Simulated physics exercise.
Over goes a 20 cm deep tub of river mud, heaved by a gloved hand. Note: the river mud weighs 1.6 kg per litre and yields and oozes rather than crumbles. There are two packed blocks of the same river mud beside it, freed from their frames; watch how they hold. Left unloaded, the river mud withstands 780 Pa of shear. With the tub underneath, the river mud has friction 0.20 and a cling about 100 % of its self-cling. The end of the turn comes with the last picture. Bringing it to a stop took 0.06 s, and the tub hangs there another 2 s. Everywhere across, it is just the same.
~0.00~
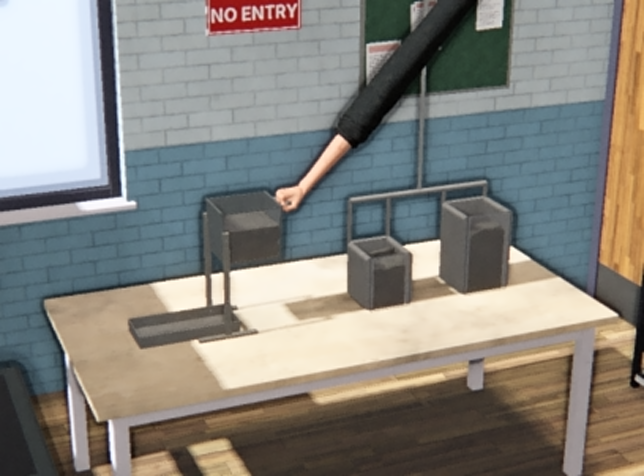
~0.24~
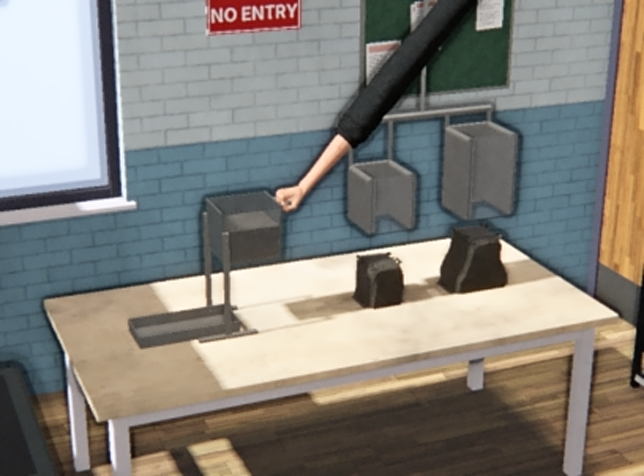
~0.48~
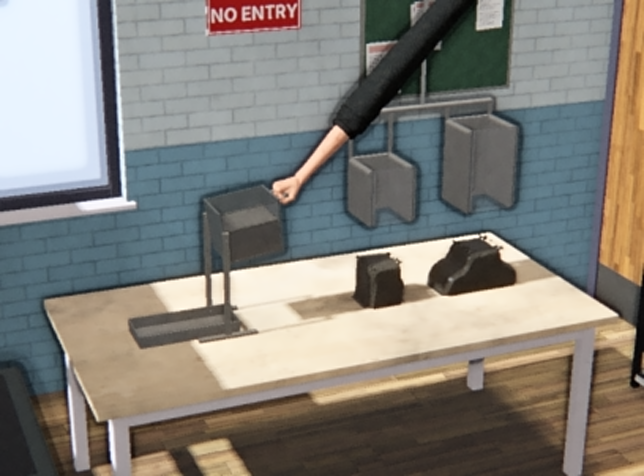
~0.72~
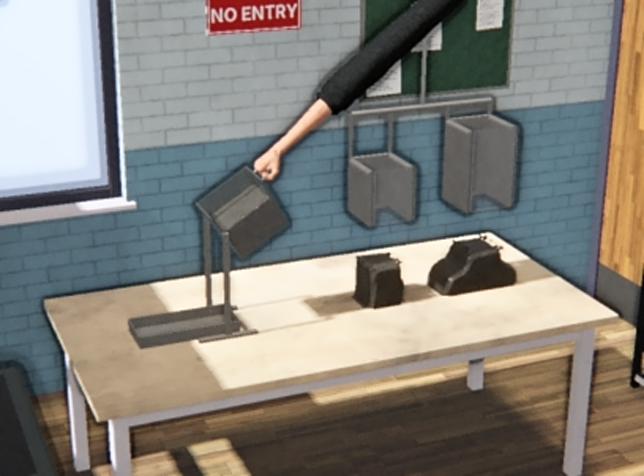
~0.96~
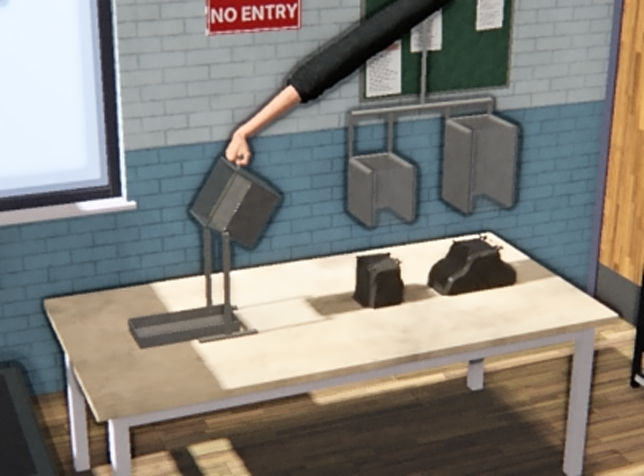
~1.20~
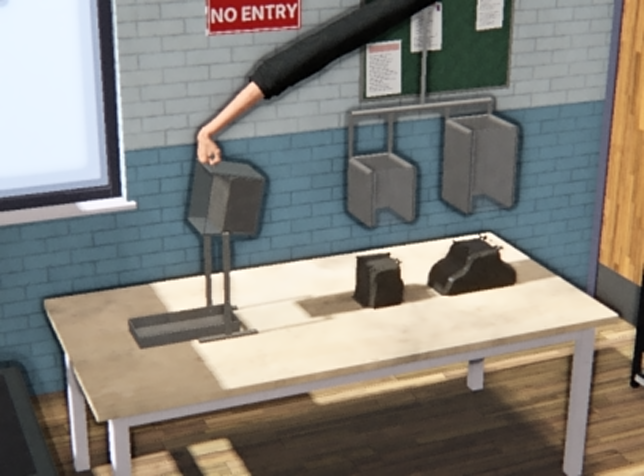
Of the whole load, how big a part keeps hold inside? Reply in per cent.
The part that keeps hold inside is about 100 %.
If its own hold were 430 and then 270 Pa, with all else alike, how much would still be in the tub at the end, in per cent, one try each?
About 80 % first, about 60 % second.
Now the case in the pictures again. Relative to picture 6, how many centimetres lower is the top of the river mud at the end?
Roughly 0 cm.
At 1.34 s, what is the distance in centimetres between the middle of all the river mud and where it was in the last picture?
The shift is near 0 cm.
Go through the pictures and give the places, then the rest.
The first picture shows handle-side rim at (280, 207), tilt 0 degrees; highest point of the river mud at (267, 227); test blocks 19 cm, 29 cm high (left to right).
The second picture shows handle-side rim at (280, 207), tilt 0 degrees; highest point of the river mud at (267, 227); test blocks 18 cm, 24 cm high (left to right).
The third picture shows handle-side rim at (278, 200), tilt 7 degrees; highest point of the river mud at (275, 220); test blocks 18 cm, 19 cm high (left to right).
The fourth picture shows handle-side rim at (261, 182), tilt 32 degrees; highest point of the river mud at (268, 199); test blocks 18 cm, 19 cm high (left to right).
The fifth picture shows handle-side rim at (237, 173), tilt 57 degrees; highest point of the river mud at (253, 184); test blocks 18 cm, 19 cm high (left to right).
The sixth picture shows handle-side rim at (212, 174), tilt 80 degrees; highest point of the river mud at (233, 179); test blocks 18 cm, 19 cm high (left to right).
By 1.34 s, the tub is at 80 degrees and holds 100 %.
By 1.51 s, the tub is at 80 degrees and holds 100 %.
By 1.68 s, the tub is at 80 degrees and holds 100 %.
By 1.85 s, the tub is at 80 degrees and holds 100 %.
By 3.20 s, at the end, the tub is at 80 degrees and holds 100 %.
